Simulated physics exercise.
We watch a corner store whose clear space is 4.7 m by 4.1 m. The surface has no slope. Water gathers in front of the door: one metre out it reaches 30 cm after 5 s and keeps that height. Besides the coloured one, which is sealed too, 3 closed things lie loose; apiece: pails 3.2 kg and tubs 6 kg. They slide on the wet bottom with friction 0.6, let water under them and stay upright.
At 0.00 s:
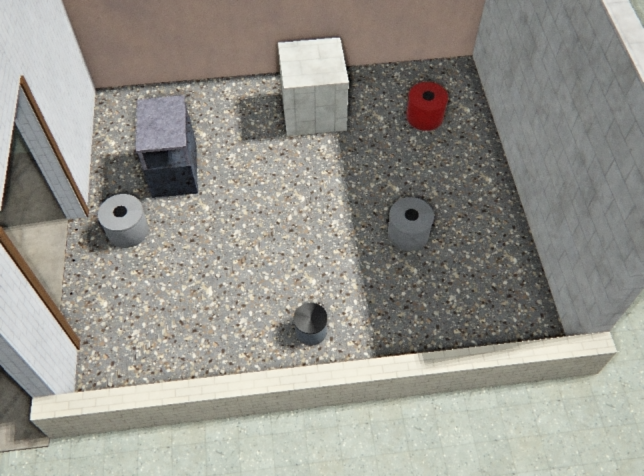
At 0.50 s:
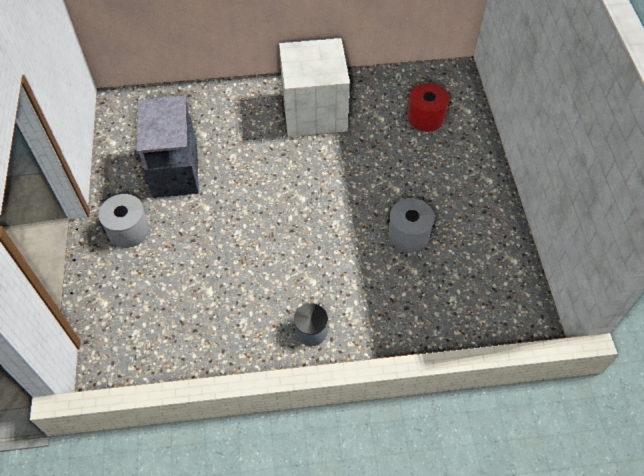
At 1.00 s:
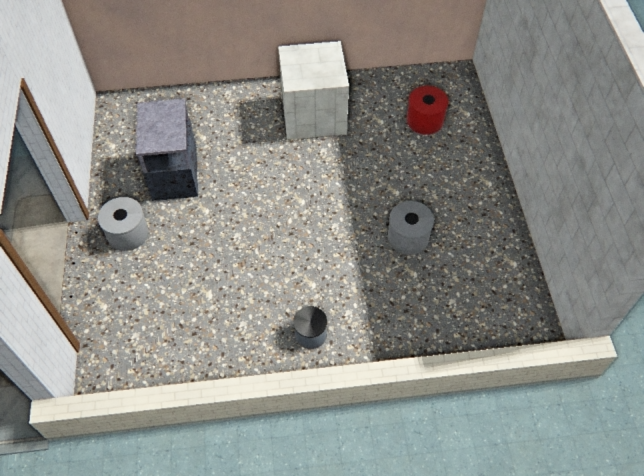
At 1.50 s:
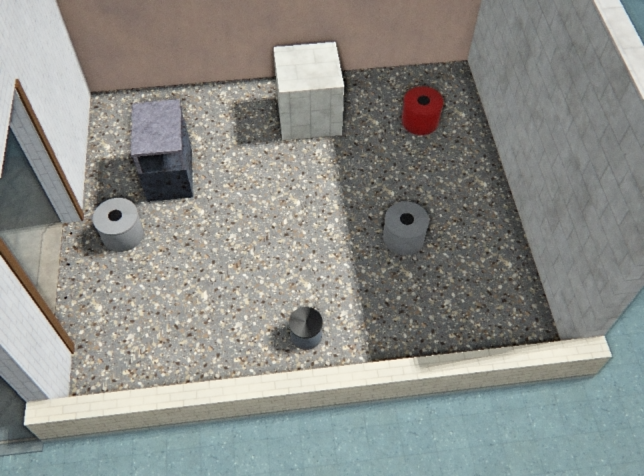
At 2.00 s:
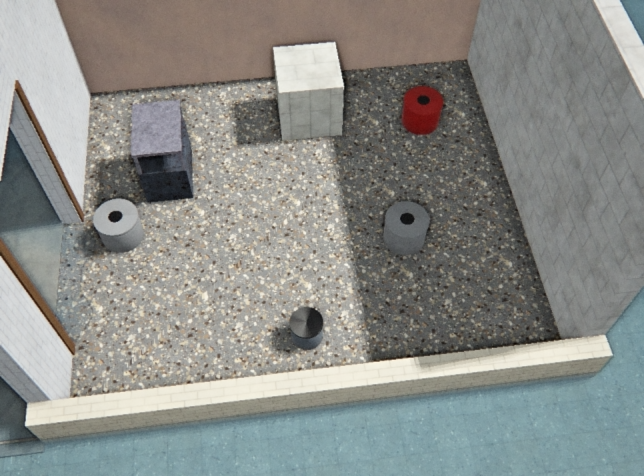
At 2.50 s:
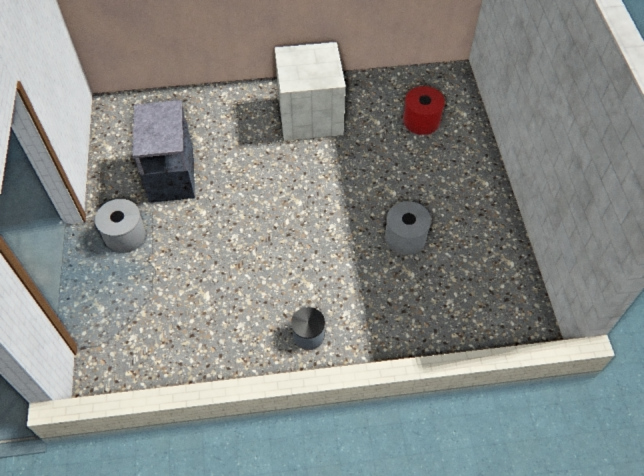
Water covering the pavement outside, then spreading thinly through the left doorway onto a pebbled floor where red and grey containers stand still.
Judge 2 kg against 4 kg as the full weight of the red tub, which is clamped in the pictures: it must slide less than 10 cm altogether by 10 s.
Verdict: Neither weight holds it.
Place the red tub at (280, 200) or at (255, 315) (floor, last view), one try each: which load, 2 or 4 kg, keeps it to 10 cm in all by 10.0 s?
In turn: Neither holds; neither is enough.
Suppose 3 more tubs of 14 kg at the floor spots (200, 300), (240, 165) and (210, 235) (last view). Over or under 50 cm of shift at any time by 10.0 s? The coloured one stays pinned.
In turn: Over, less, past it.
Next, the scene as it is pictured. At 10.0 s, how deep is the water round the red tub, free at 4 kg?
Roughly 16 cm.
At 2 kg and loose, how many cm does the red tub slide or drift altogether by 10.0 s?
Some 250 cm in all.
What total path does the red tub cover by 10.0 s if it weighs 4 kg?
About 200 cm.
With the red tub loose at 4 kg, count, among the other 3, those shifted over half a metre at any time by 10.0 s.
That makes 3.
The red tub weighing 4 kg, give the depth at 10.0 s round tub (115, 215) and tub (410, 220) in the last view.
About 21 and 22 cm.
After 3.5 s the red tub would be 0 cm from its start with 2 kg and 0 cm from its start with 4 kg; 0 cm of water round it then.
After 4.5 s the red tub would be 0 cm from its start with 2 kg and 0 cm from its start with 4 kg; 0 cm of water round it then.
After 7.0 s the red tub would be 58 cm from its start with 2 kg and 37 cm from its start with 4 kg; 4 cm of water round it then.
After 10.0 s the red tub would be 73 cm from its start with 2 kg and 93 cm from its start with 4 kg; 16 cm of water round it then.
